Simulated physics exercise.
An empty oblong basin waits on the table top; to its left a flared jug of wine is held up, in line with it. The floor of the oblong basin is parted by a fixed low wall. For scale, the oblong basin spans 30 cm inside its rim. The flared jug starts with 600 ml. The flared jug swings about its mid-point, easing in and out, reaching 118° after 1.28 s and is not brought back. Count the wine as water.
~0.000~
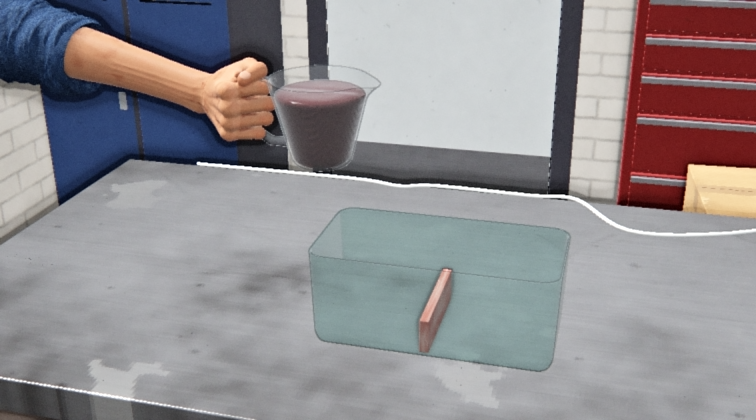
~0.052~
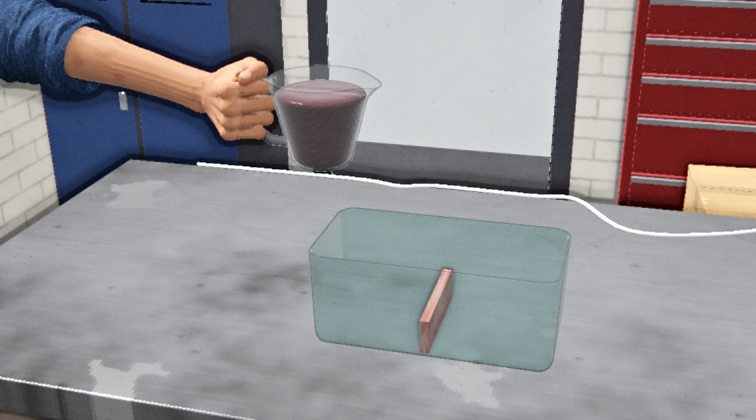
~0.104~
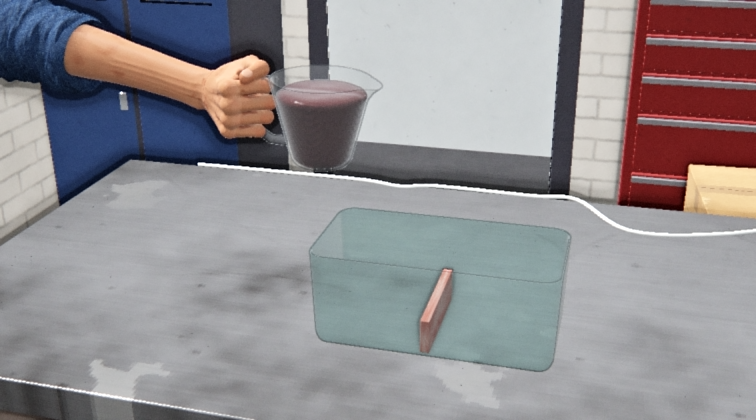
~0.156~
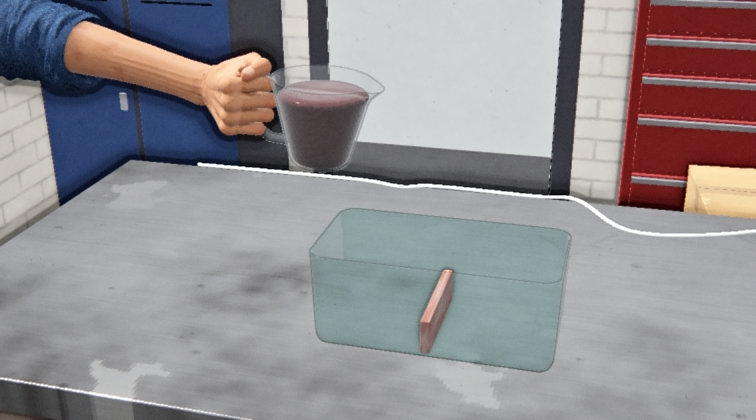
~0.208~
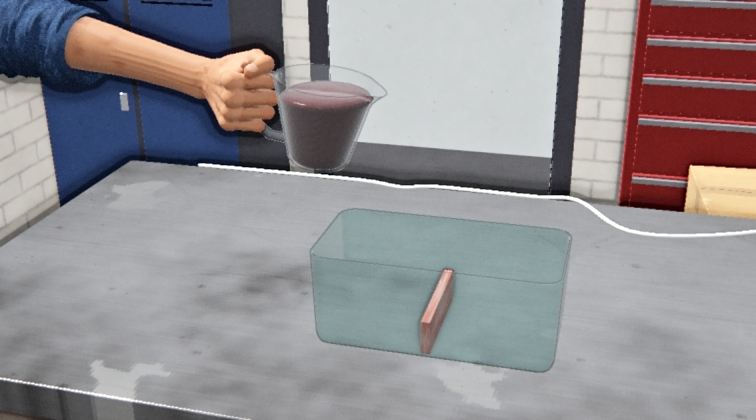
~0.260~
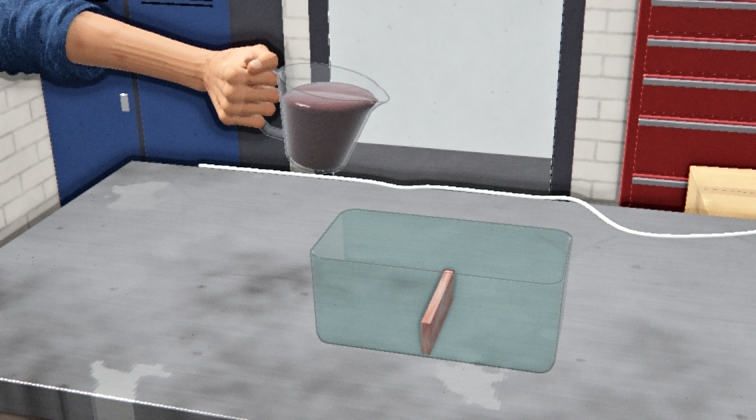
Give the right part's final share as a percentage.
The far part has some 38 per cent.
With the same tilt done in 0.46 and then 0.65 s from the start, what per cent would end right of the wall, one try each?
First 20, then 25 per cent.
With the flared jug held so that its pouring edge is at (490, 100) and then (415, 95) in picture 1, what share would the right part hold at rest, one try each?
In turn about 80 and 80 per cent.
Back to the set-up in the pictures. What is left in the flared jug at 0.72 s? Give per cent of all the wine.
Near 60 in a hundred.
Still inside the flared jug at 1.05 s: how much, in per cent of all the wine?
About 4 per cent.
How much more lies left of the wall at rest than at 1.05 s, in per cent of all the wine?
Near 8 in a hundred.
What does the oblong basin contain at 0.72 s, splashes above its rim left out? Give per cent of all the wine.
About 16 per cent.
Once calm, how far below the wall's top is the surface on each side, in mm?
Left about 28 mm, right about 34 mm.
By 0.72 s the tilt is 70° and 59 per cent is still to pour, 4 is left of the wall and 12 right of it.
By 1.05 s the tilt is 109° and 4 per cent is still to pour, 53 is left of the wall and 37 right of it.
By 1.40 s the tilt is 118° and 0 per cent is still to pour, 60 is left of the wall and 38 right of it.
By 1.78 s the tilt is 118° and 0 per cent is still to pour, 60 is left of the wall and 38 right of it.
At rest 60 per cent lies left of the wall, 38 right of it and 2 outside.
